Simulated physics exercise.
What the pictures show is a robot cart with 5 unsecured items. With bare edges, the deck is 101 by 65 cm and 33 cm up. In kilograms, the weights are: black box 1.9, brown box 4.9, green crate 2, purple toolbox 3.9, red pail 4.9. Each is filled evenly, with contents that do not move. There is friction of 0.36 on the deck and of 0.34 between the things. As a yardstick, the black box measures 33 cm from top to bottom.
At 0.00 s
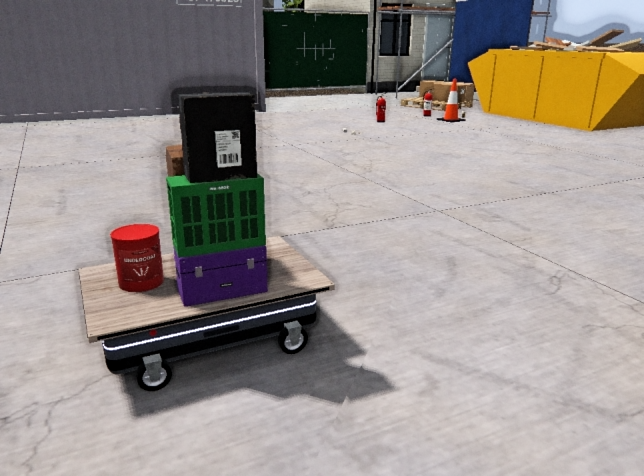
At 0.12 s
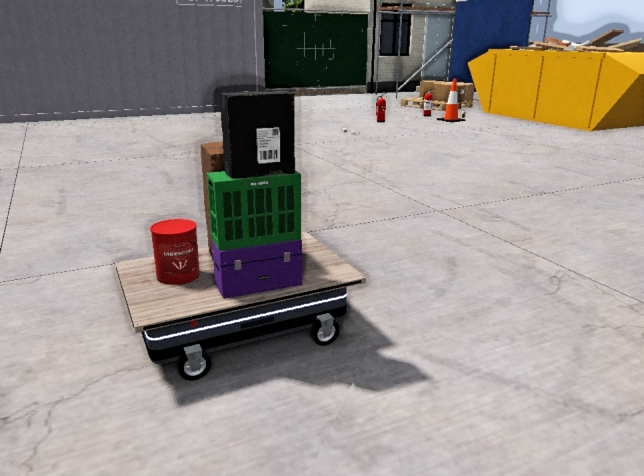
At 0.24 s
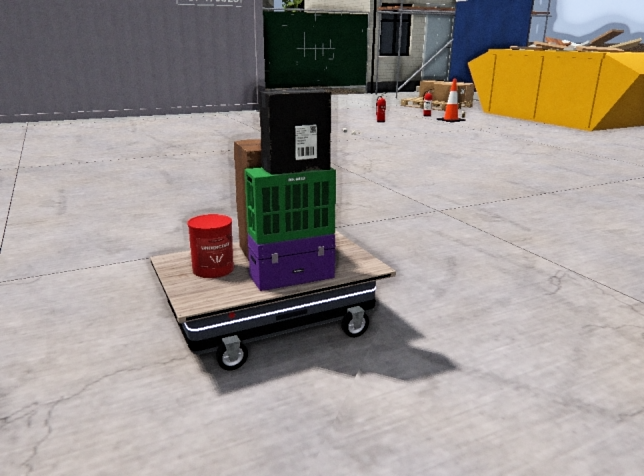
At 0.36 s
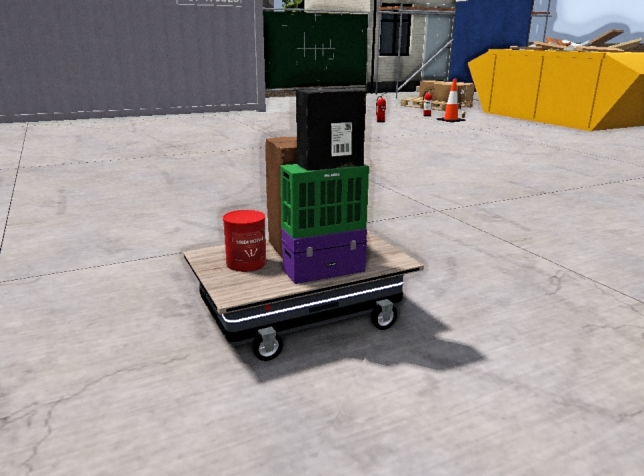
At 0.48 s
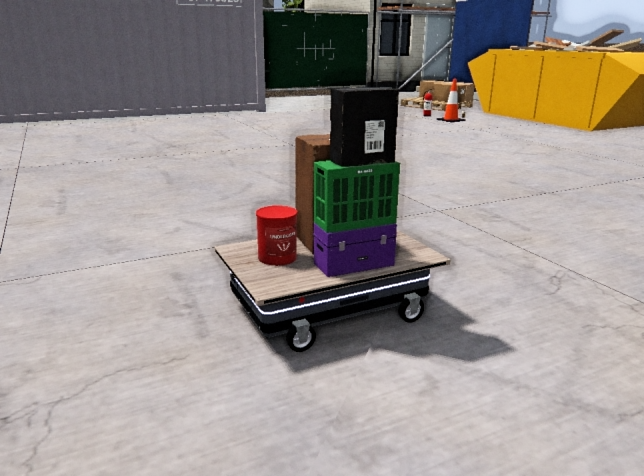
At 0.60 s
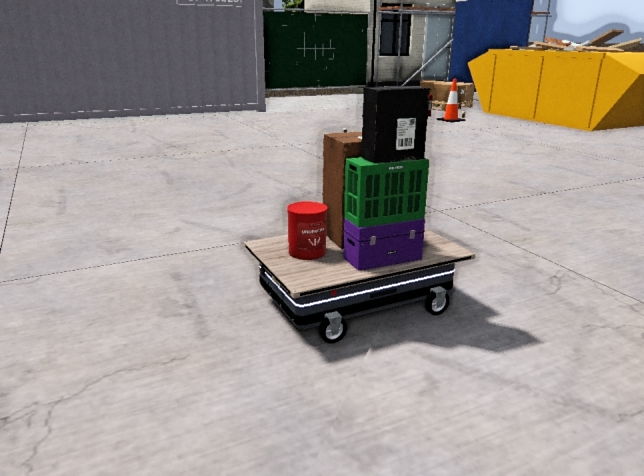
In a concrete yard, a flat cart carrying stacked boxes and a red pail rolls right.
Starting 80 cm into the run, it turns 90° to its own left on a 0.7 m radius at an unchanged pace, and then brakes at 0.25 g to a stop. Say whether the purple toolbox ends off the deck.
Most likely it departs the ride.
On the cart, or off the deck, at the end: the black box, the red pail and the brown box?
Outcome: The black box departs its support; the red pail remains on its support; the brown box remains on its support.
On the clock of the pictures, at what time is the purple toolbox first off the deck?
Answer: Near 1.2 s.
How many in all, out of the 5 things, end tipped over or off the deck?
Total: 3.
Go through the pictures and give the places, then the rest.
In the first picture, 0 cm covered; purple toolbox (221, 269); black box (218, 137).
In the second picture, 17 cm covered; green crate (255, 207); red pail (176, 251).
In the third picture, 34 cm covered; black box (295, 131).
In the fourth picture, 50 cm covered; green crate (325, 198); red pail (245, 240).
In the fifth picture, 67 cm covered; black box (363, 126).
In the sixth picture, 84 cm covered; purple toolbox (384, 239); green crate (386, 189).
After 0.90 s, 126 cm covered, turned 25°; purple toolbox 5° off upright near (437, 214); black box 5° off upright; green crate 5° off upright.
After 1.30 s, 182 cm covered, turned 71°; black box, green crate and purple toolbox now off the deck; brown box moved 15 cm.
After 1.50 s, 210 cm covered, turned 89°; brown box moved 16 cm.
After 1.80 s, 246 cm covered, turned 90°; brown box moved 16 cm.
In the end (2.6 s), off the deck, black box, green crate and purple toolbox; not toppled but over 10 cm from the start, brown box; the last one under 10 cm from the start. In the last view, purple toolbox near (412, 205).
